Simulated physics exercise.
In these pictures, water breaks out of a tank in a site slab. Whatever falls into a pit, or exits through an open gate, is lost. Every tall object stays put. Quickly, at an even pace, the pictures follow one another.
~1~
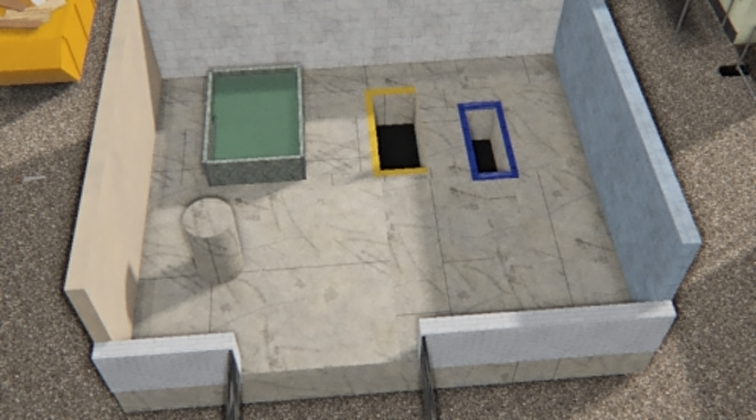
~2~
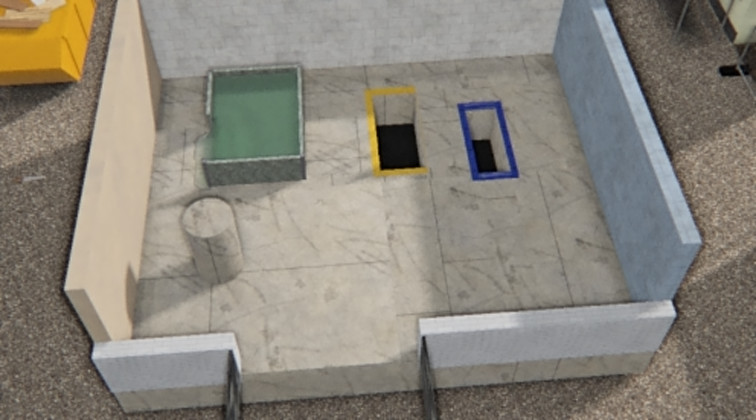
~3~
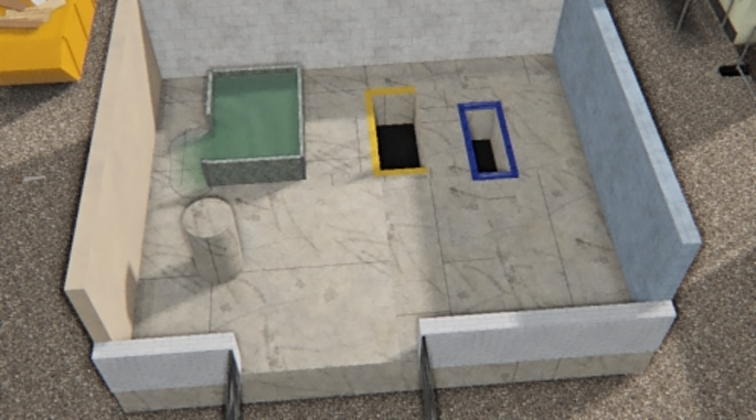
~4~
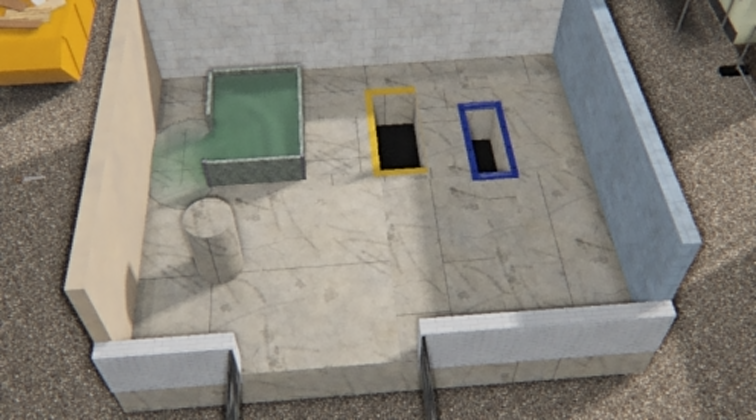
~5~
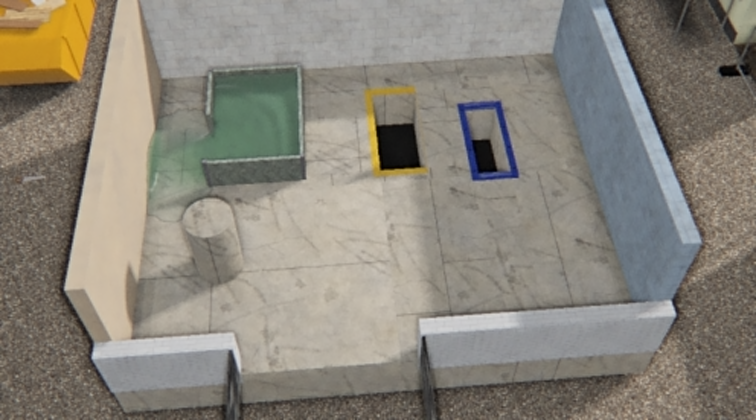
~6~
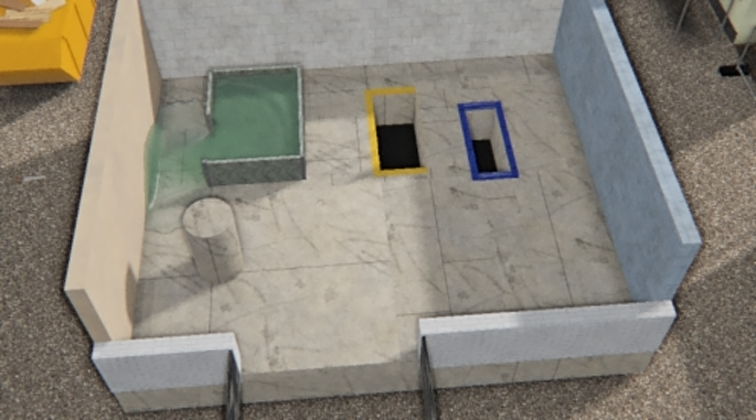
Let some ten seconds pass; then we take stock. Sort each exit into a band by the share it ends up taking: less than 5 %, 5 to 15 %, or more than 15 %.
Bands: Gate: 5 to 15 %; yellow pit: 5 to 15 %; blue pit: Less than 5 %.
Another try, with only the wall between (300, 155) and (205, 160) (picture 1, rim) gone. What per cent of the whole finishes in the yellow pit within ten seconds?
The yellow pit takes 0 per cent.
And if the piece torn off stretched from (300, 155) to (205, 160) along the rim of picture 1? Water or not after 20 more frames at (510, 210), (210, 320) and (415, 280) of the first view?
So the first one is left untouched, the next drenched, and the last drenched.
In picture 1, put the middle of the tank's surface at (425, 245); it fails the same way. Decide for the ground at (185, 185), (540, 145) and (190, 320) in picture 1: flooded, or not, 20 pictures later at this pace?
Spot one wetted, spot two unwetted, spot three wetted.
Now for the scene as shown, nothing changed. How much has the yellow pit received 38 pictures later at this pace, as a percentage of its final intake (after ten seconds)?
It should be near 35 percent of the ten-second total.
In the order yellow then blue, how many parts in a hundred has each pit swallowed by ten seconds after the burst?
First 8 %, then 0 %.
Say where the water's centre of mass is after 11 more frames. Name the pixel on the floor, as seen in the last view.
My reading is close to (219, 163).
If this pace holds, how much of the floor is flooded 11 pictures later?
My estimate is close to 20 per cent.
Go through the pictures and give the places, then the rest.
Still water in the water tank at (255, 115), in the first frame.
The front is at a hidden place, out from the gap at (212, 154), in the second frame.
The front is at (180, 141), out from the gap at (213, 155), in the third frame.
The front is at (156, 140), out from the gap at (213, 155), in the fourth frame.
The front is at (158, 123), out from the gap at (213, 155), in the fifth frame.
The front is at (159, 111), out from the gap at (212, 155), in the sixth frame.
A moment on, water covers 10 % of the floor; the gate 0 %, the yellow pit 0 %, the blue pit 0 %.
Next, water covers 20 % of the floor; the gate 0 %, the yellow pit 0 %, the blue pit 0 %.
Then, water covers 30 % of the floor; the gate 1 %, the yellow pit 0 %, the blue pit 0 %.
Later, water covers 60 % of the floor; the gate 4 %, the yellow pit 3 %, the blue pit 0 %.
In the end, water covers 90 % of the floor; the gate 9 %, the yellow pit 9 %, the blue pit 0 %.
